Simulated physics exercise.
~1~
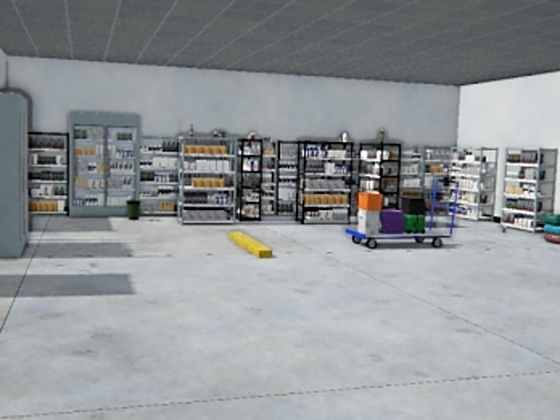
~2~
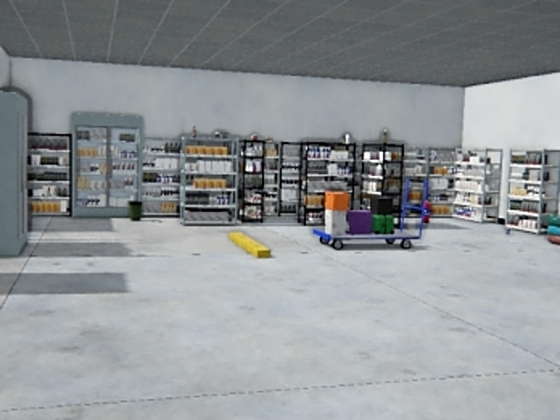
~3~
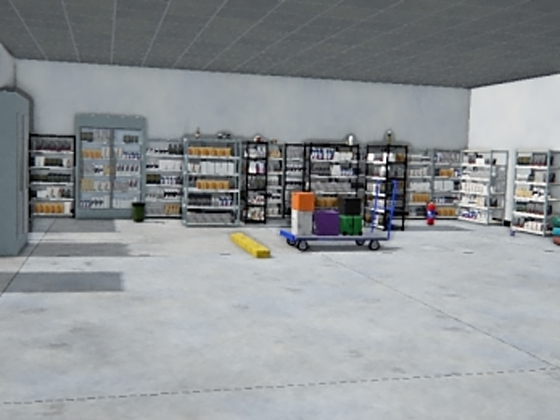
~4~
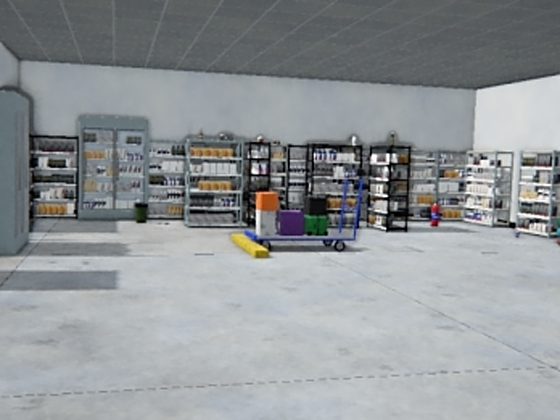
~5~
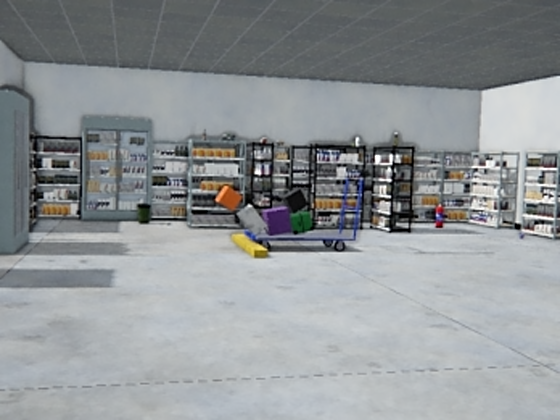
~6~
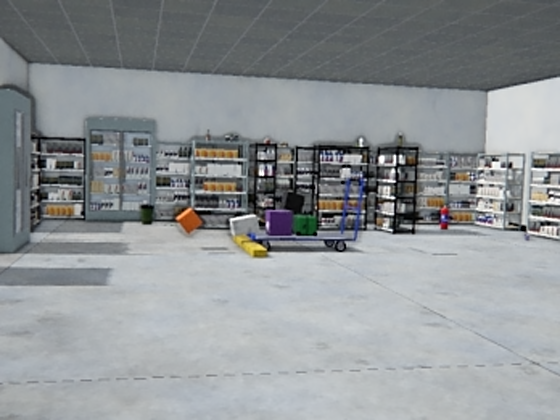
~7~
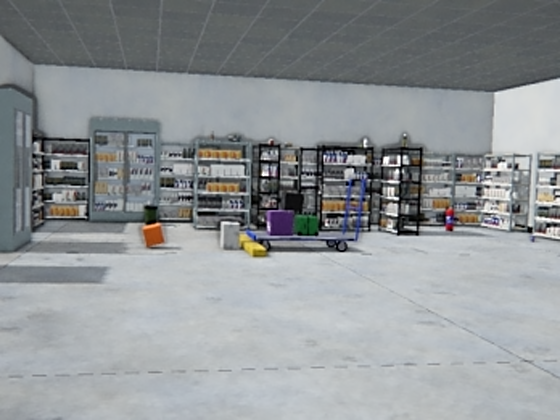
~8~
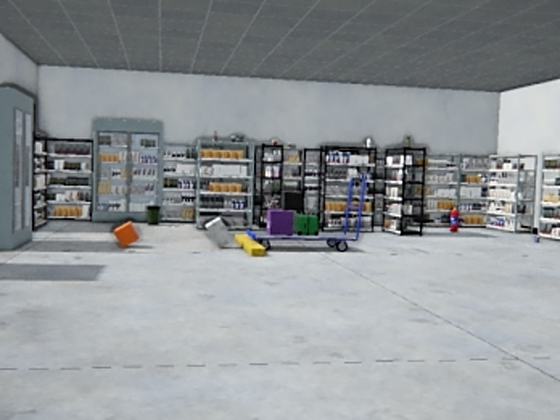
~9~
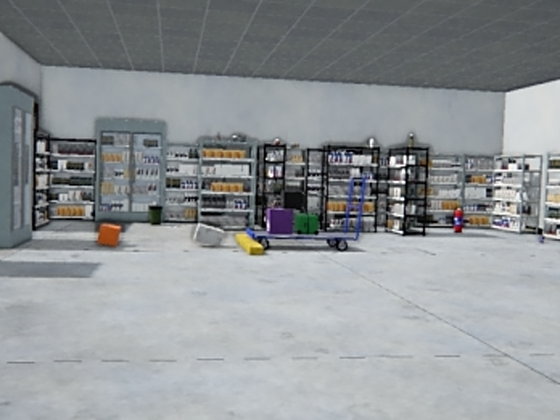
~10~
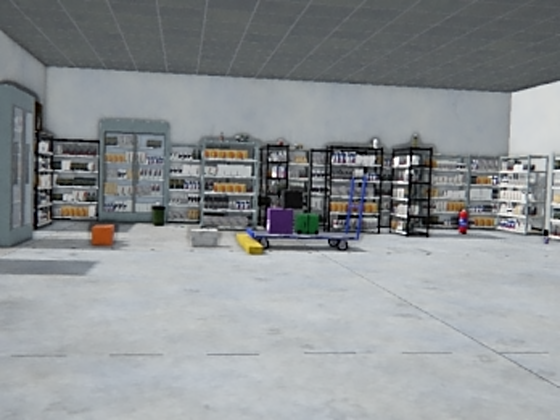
A loaded blue trolley rolls left across a warehouse floor and stops at a yellow beam, its load tipping forward; the orange tote and white parcel tumble off to the left and settle on the floor, while the purple, green and black pieces stay aboard.
